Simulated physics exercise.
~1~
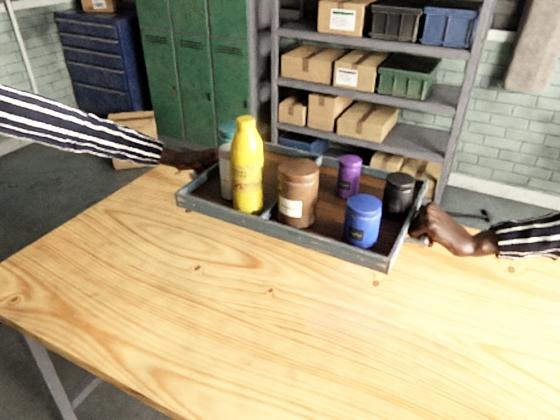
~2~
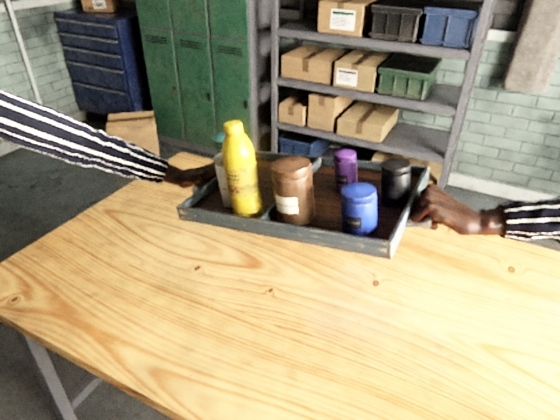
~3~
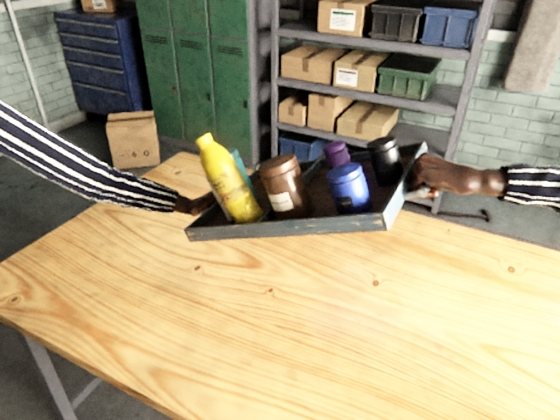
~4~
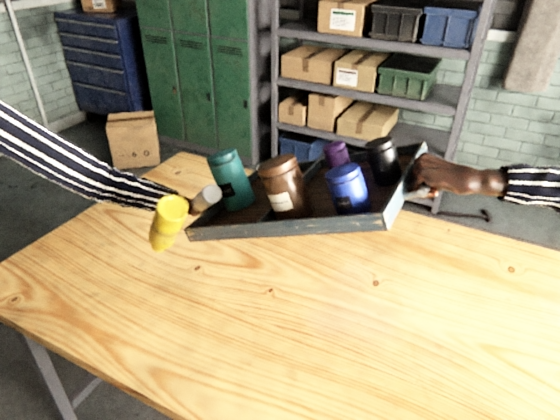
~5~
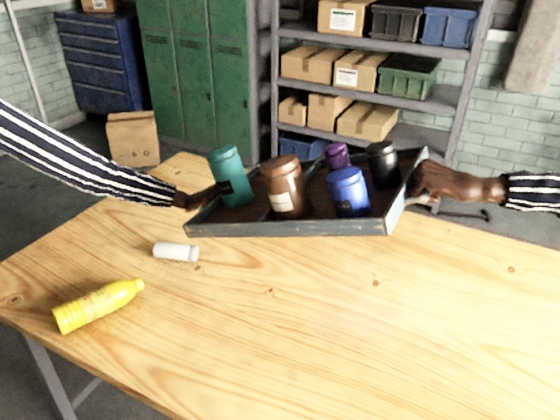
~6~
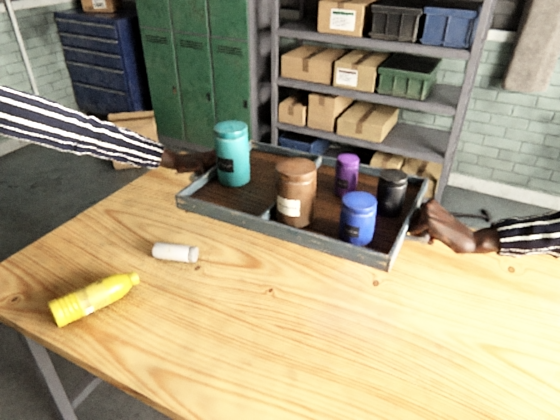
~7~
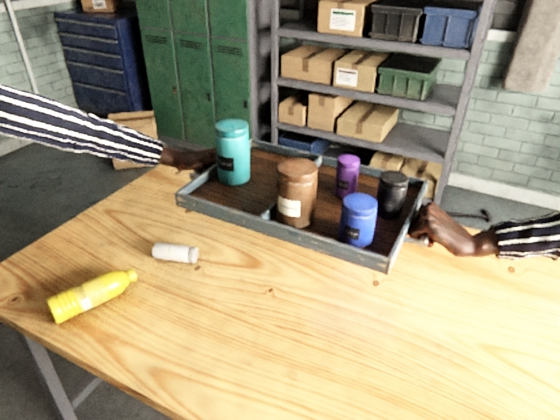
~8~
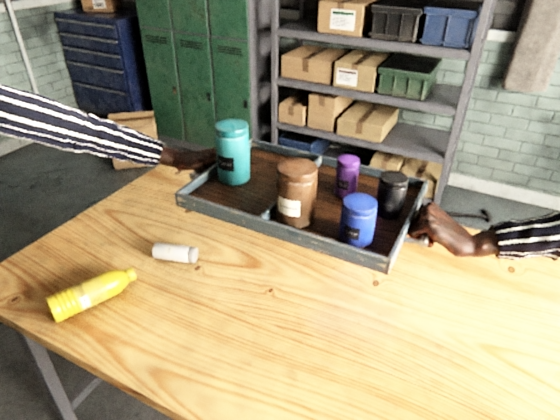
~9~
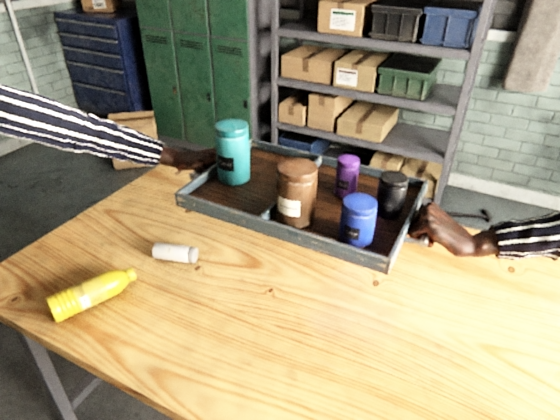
A dark-rimmed tray, held by two hands in striped sleeves above a wooden table, carries a yellow bottle among turquoise, brown, purple, blue and black containers. The hands tip it so the left edge drops, and everything on it leans left. The yellow bottle topples over the lowered rim, and a small white shaker follows it. Both land on their sides on the table, the bottle farther toward the lower left. The hands level the tray again, and the five remaining containers stand upright while the bottle and shaker lie still on the wood.
